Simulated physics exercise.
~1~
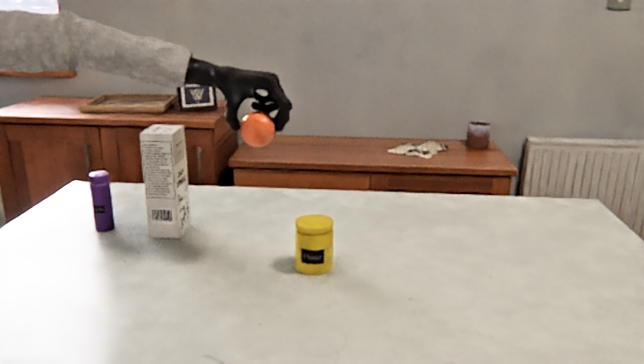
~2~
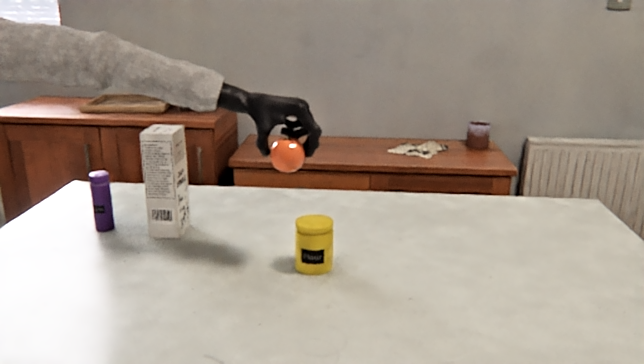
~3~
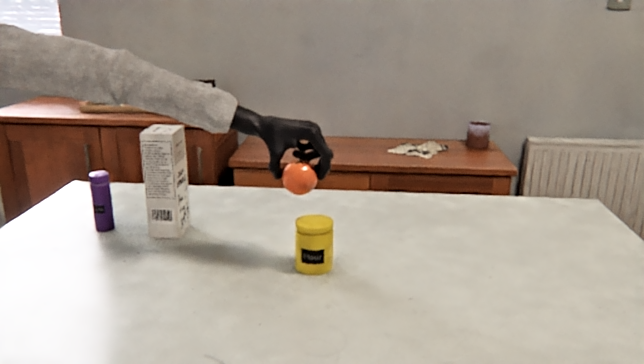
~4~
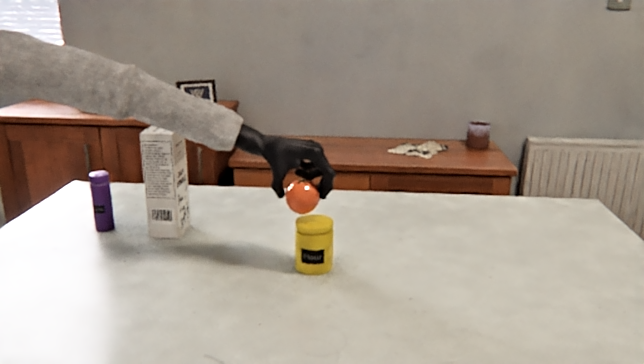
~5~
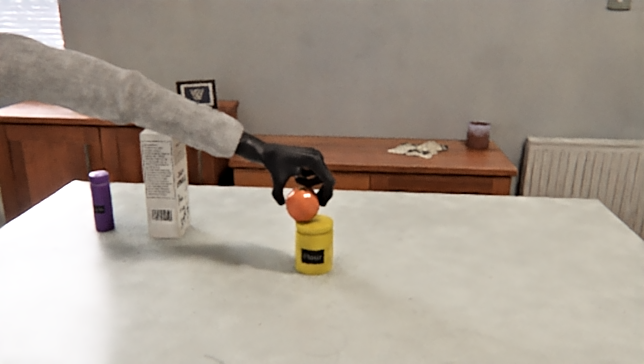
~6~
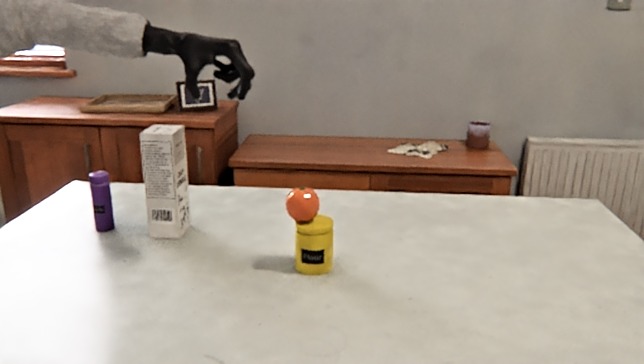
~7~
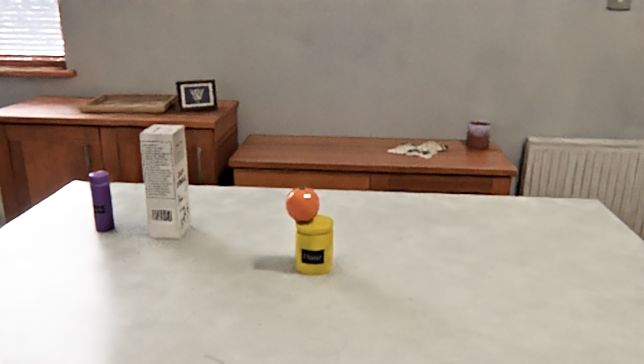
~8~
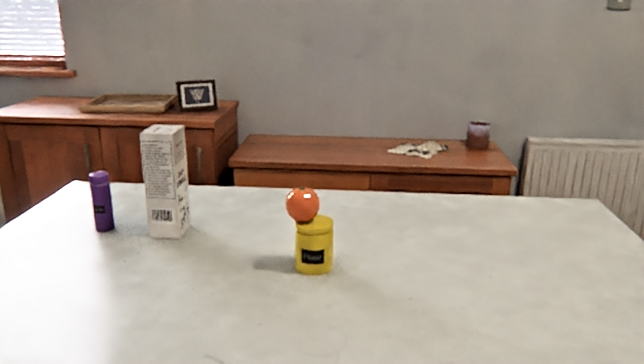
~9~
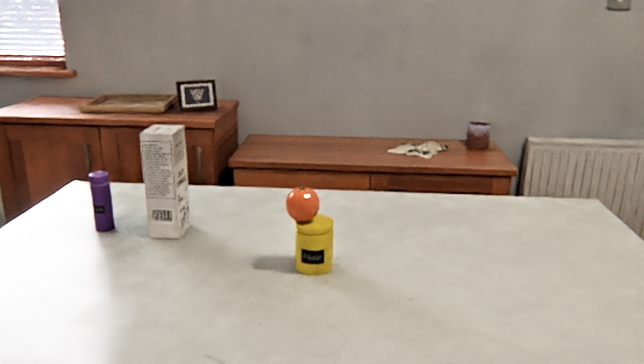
An orange tomato is carried in by a black-gloved hand with a grey sleeve, reaching from the left over a pale table seen from a still, slightly raised viewpoint. A yellow jar stands near the middle of the table, with a tall white carton and a purple shaker to its left, and wooden cabinets and a radiator stand behind. The hand moves the tomato right and down, then lowers it onto the jar's lid. It lets go and withdraws to the left, out of view. The tomato stays balanced on the jar, while the other things remain in place.
